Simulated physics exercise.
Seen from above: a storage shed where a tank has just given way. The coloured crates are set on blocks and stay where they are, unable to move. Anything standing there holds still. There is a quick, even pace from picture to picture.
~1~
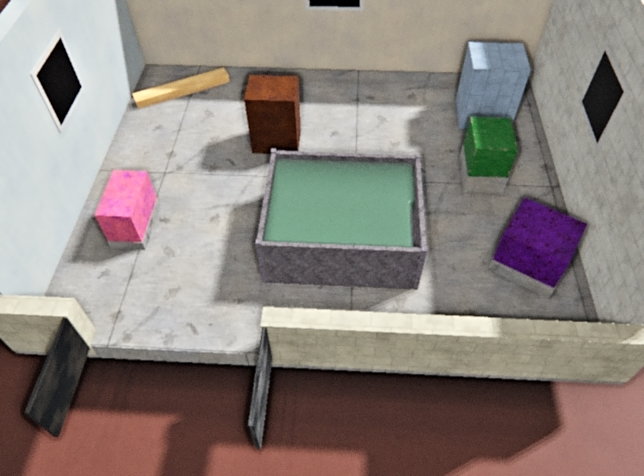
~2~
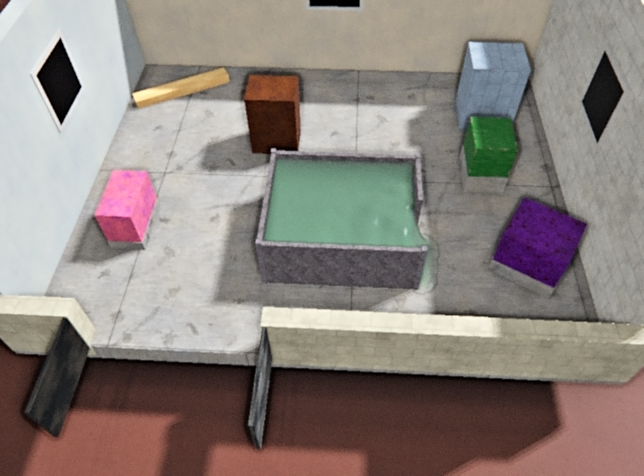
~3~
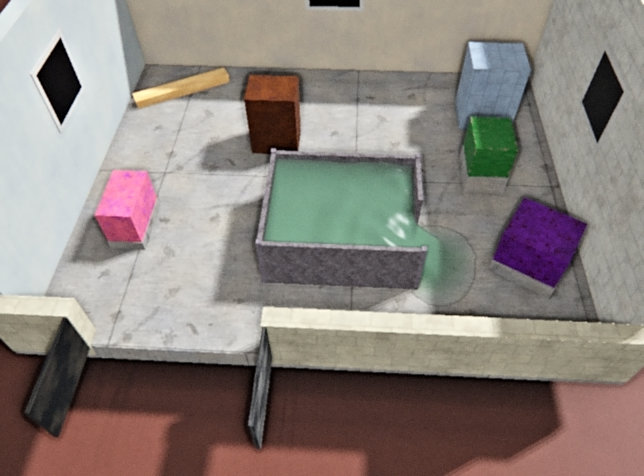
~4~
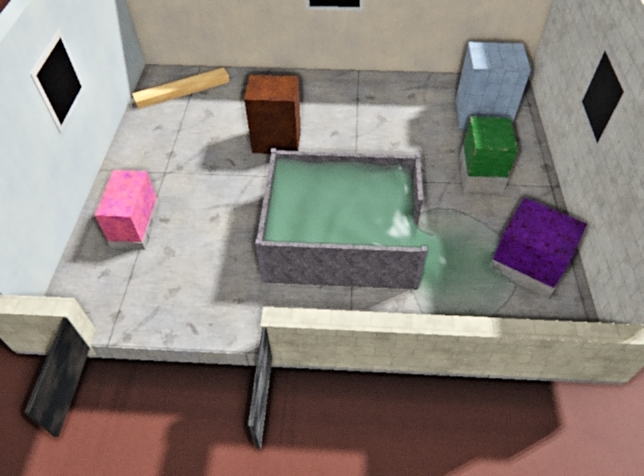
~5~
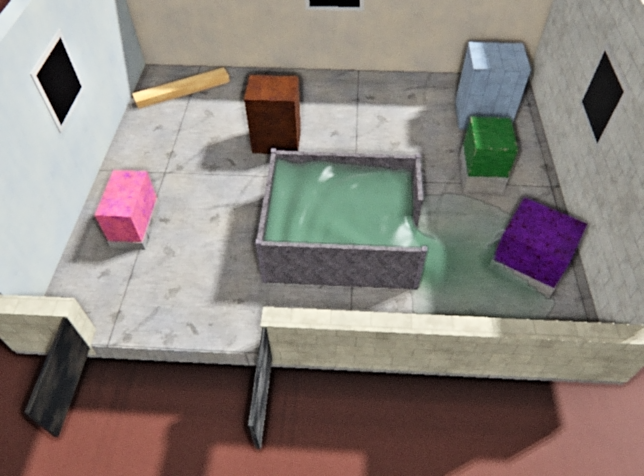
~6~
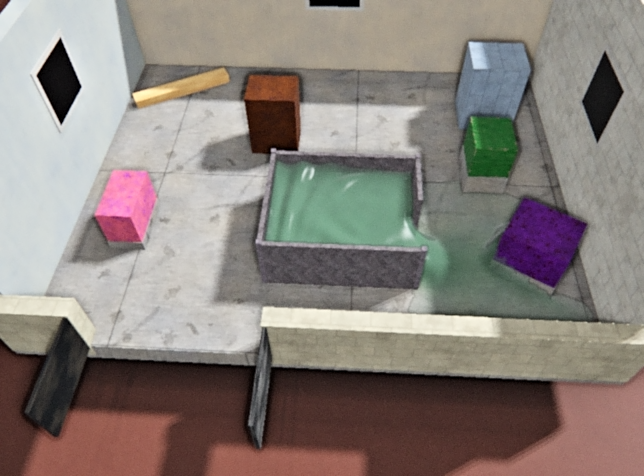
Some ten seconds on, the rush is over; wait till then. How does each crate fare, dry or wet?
As I see it, the pink crate doesn't get caught by the water; the purple crate gets caught by the water; the green crate doesn't get caught by the water.
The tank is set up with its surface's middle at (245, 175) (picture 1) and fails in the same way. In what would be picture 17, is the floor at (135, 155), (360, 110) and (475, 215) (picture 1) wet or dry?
Untouched, untouched, submerged.
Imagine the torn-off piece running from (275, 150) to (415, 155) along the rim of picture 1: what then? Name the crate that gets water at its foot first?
That would be the green crate.
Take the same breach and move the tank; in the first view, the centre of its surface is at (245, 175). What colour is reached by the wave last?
I'd go with the one in pink.
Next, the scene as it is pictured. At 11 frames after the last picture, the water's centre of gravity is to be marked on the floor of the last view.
Roughly (419, 246).
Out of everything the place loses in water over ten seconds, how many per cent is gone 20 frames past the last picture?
I'd estimate some 0 per cent.
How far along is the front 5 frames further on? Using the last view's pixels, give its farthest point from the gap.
About (540, 150).
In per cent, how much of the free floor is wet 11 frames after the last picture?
Roughly 25 per cent.
A moment on, water covers 15 % of the floor; the pink crate not reached, the purple crate water round its plinth, the green crate water round its plinth.
Next, water covers 25 % of the floor; the pink crate not reached, the purple crate water round its plinth, the green crate water round its plinth.
Then, water covers 35 % of the floor; the pink crate not reached, the purple crate water round its plinth, the green crate water round its plinth.
Later, water covers 75 % of the floor; the pink crate water round its plinth, the purple crate water round its plinth, the green crate water round its plinth.
In the end, water covers 100 % of the floor; the pink crate stayed above the water, the purple crate was topped, the green crate stayed above the water.
